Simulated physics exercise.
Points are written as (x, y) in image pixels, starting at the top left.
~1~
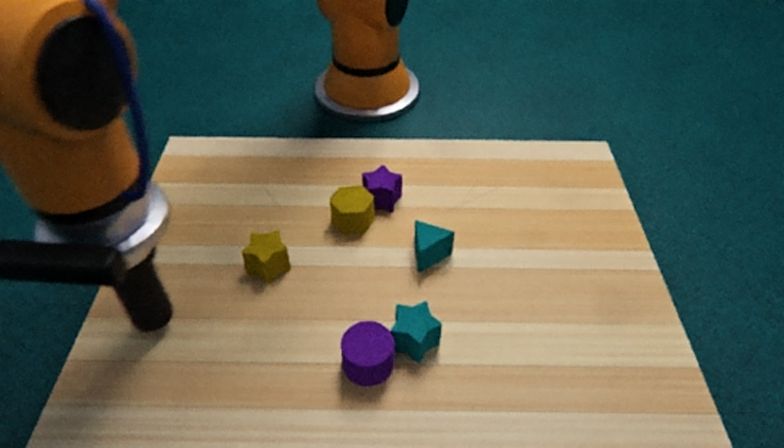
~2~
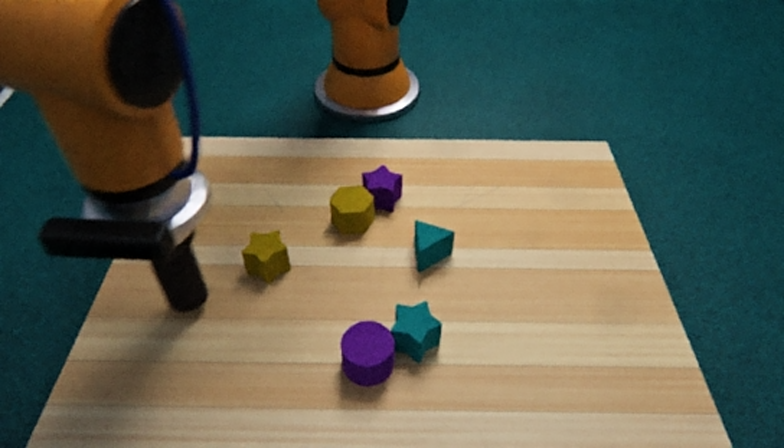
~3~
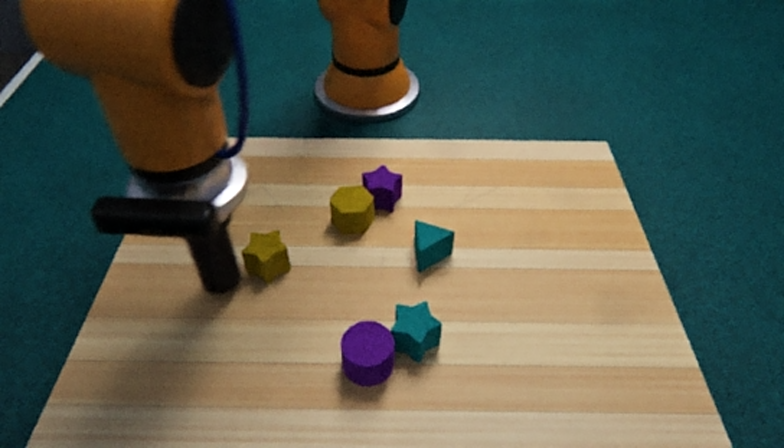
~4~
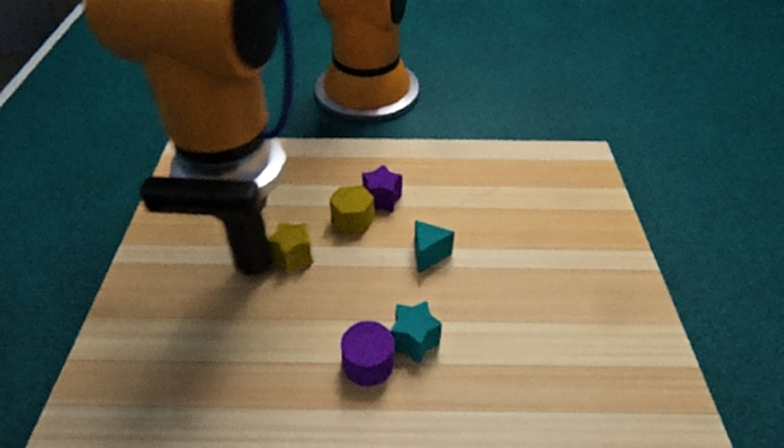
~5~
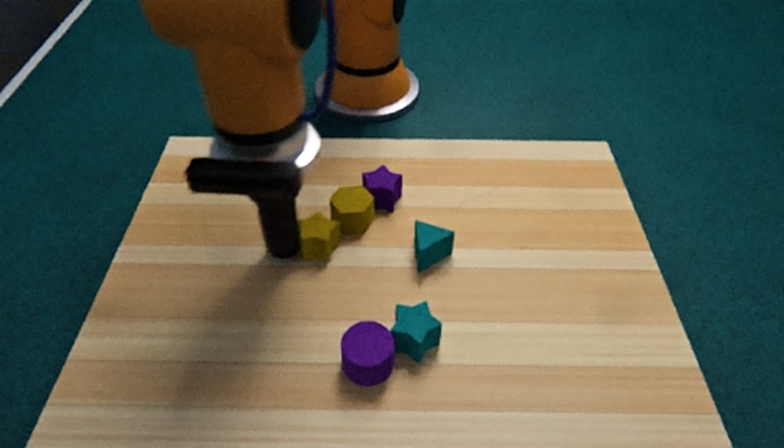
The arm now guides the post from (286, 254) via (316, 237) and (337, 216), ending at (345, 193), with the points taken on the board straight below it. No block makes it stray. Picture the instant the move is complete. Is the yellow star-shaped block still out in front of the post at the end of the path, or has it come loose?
It slips away.
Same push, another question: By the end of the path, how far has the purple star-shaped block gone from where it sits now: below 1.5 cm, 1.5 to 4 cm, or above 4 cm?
The purple star-shaped block ends up a moderate distance away, 1.5 to 4 cm.
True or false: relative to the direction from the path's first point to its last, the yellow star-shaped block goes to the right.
That statement is accurate.
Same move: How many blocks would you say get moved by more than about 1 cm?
Three or more blocks.
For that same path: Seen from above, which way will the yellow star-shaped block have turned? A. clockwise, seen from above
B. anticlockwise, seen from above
Choice A: Clockwise, seen from above.
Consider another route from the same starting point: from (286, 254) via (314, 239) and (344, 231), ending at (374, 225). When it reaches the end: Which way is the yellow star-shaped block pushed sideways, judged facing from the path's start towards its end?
My answer: Right.
The first path, step by step. One third of the way, post (316, 228); yellow star-shaped block (348, 214); yellow six-sided block (372, 192); purple star-shaped block (394, 170), turned 25° anticlockwise.
Two thirds of the way, post (336, 207); yellow star-shaped block (362, 208), turned 45° clockwise; yellow six-sided block (392, 189); purple star-shaped block (402, 166), turned 55° anticlockwise.
At the end, post (344, 185); yellow star-shaped block (362, 208), turned 45° clockwise; yellow six-sided block (392, 189); purple star-shaped block (402, 166), turned 55° anticlockwise.
